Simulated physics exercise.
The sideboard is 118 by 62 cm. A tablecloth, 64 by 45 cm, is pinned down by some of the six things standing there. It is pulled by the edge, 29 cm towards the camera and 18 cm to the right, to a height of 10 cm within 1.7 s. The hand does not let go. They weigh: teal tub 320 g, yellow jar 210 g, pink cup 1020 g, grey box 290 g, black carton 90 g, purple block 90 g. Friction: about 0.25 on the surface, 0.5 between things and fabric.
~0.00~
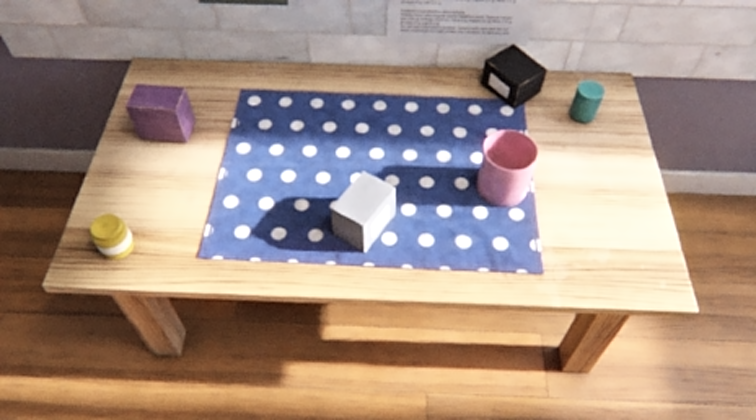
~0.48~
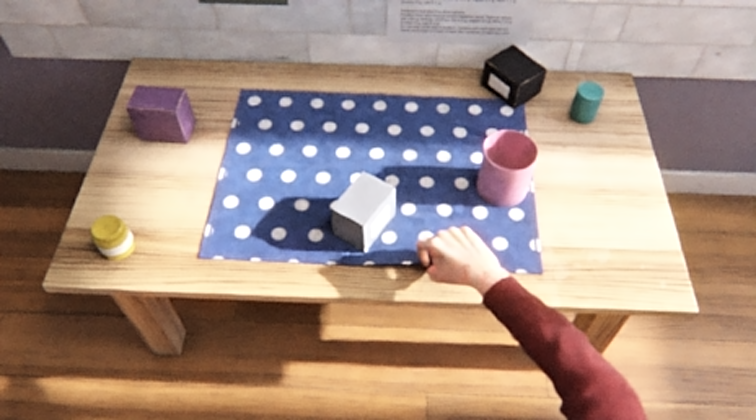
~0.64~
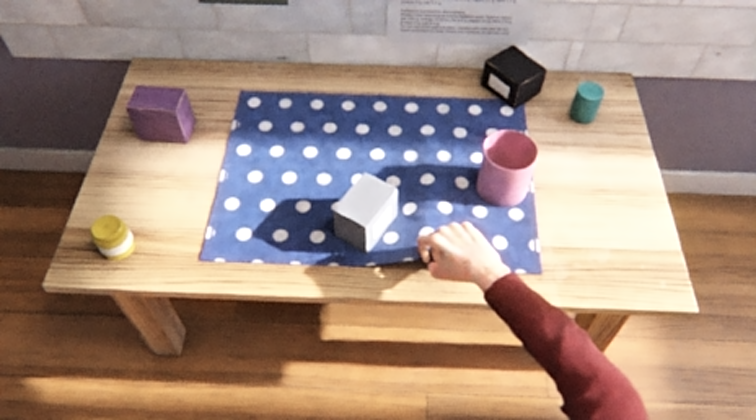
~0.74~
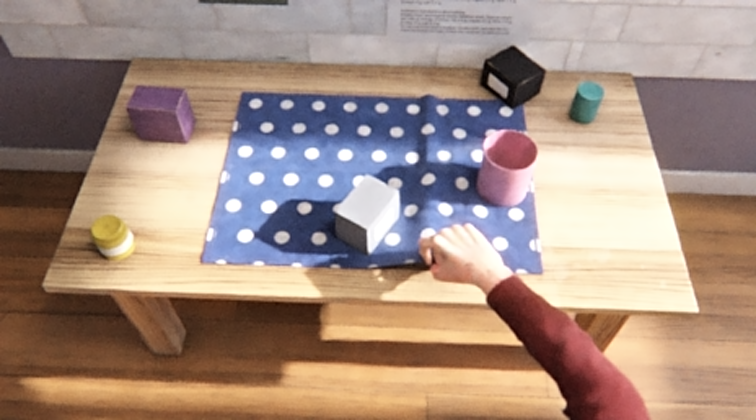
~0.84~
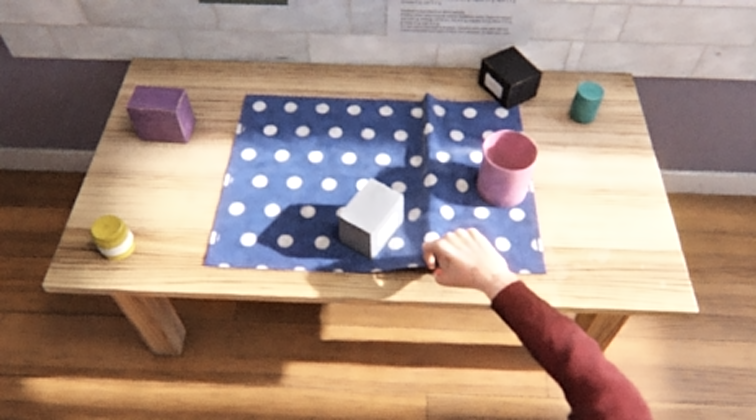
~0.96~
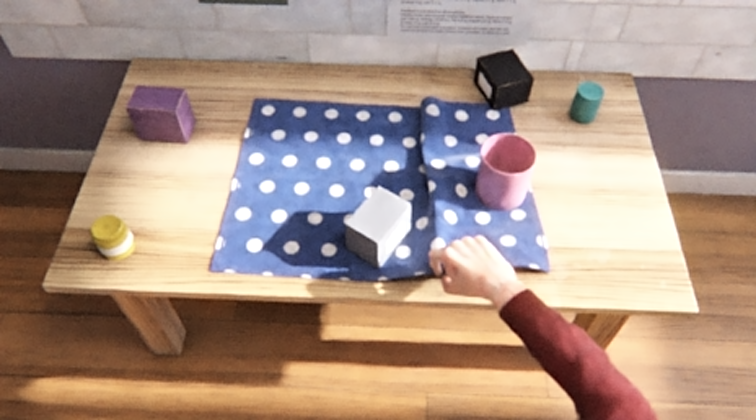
A hand gripping the front edge of a blue polka-dot tablecloth, bunching it into a fold and shifting a grey box slightly right.
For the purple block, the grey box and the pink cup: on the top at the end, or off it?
The purple block remains up there, the grey box drops off, the pink cup falls off.
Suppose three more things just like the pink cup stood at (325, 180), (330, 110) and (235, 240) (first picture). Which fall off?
In that order: Falls off, remains, goes over.
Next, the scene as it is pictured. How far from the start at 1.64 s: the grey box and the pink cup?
Grey box 30 cm, pink cup 15 cm.
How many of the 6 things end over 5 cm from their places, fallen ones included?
That makes 3.
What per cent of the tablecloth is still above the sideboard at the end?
Some 5 per cent of it.
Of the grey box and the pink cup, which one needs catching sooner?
The grey one.
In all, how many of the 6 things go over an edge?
2 of them.
After 1.3 s, 90 % of the tablecloth is still over the top; grey box 14 cm off its start, pink cup 7 cm off its start, black carton 10 cm off its start.
After 1.6 s, 60 % of the tablecloth is still over the top; grey box on its side, 29 cm off its start, pink cup 16 cm off its start, black carton 20 cm off its start.
After 2.0 s, 25 % of the tablecloth is still over the top; grey box over the edge, pink cup 25 cm off its start at (518, 264), black carton 26 cm off its start at (457, 139).
After 2.3 s, 10 % of the tablecloth is still over the top; grey box over the edge, pink cup 35 cm off its start, black carton 26 cm off its start.
After 3.9 s, 5 % of the tablecloth is still over the top; pink cup over the edge, grey box over the edge, purple block 0 cm off its start at (155, 98), black carton 26 cm off its start at (456, 139).
